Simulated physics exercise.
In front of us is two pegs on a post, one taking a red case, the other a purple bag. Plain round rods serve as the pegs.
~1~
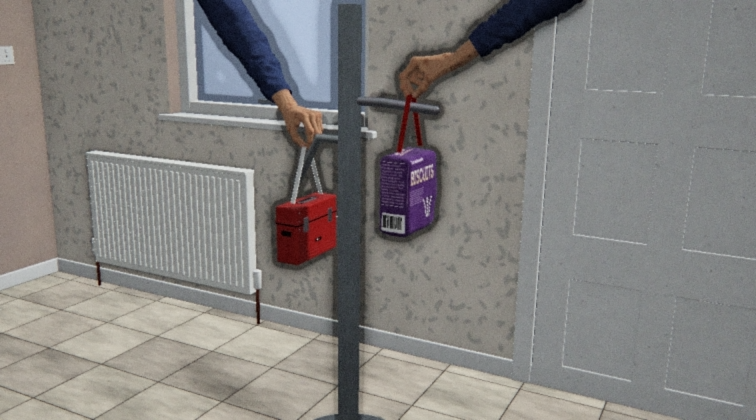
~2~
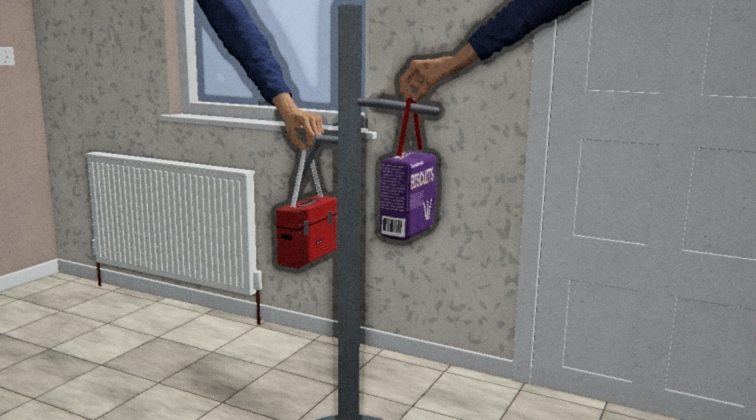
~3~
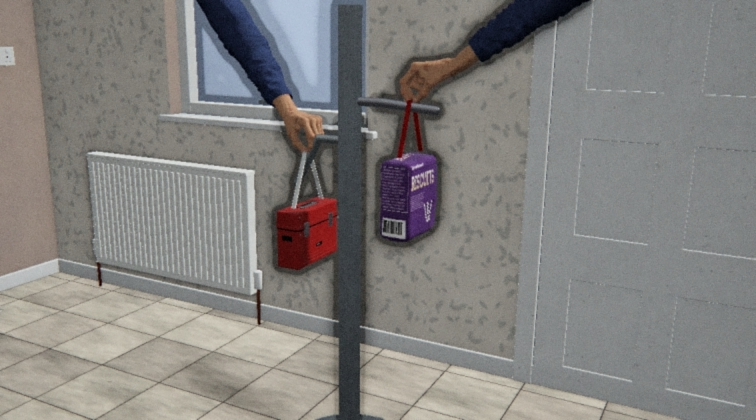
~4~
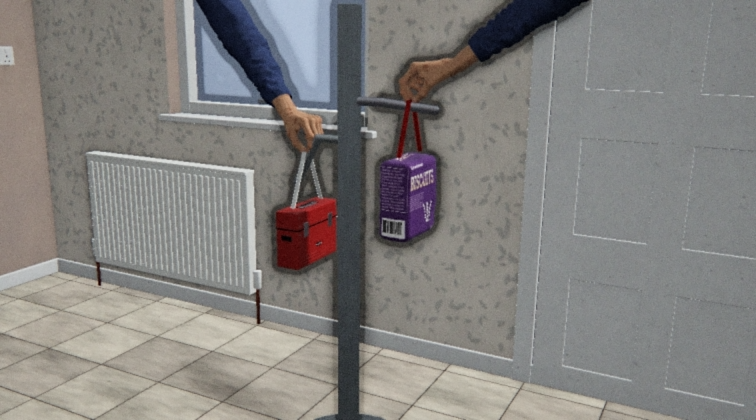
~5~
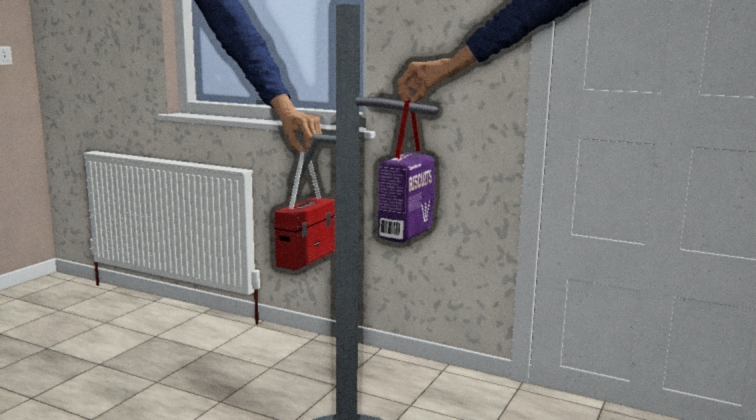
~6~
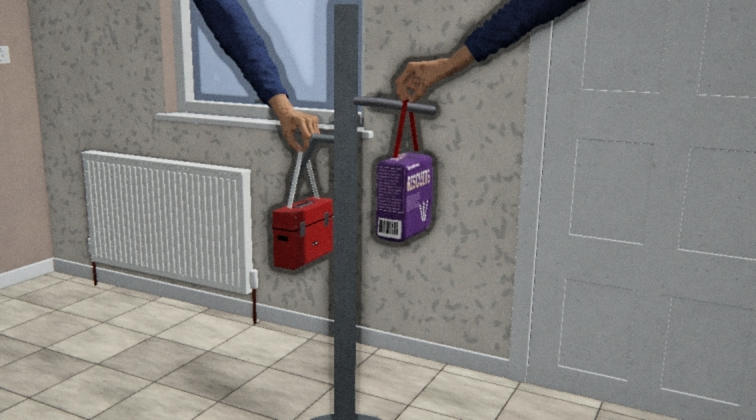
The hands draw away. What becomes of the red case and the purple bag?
The red case has fallen; the purple bag is left dangling.
Then, 0.36 s after the last picture, red case on the floor near (305, 368); purple bag hanging near (406, 197).
Then, 0.56 s after the last picture, red case on the floor; purple bag hanging near (407, 198).
At rest, red case on the floor; purple bag hanging near (407, 198). The red case slips off its peg and the purple bag holds on.
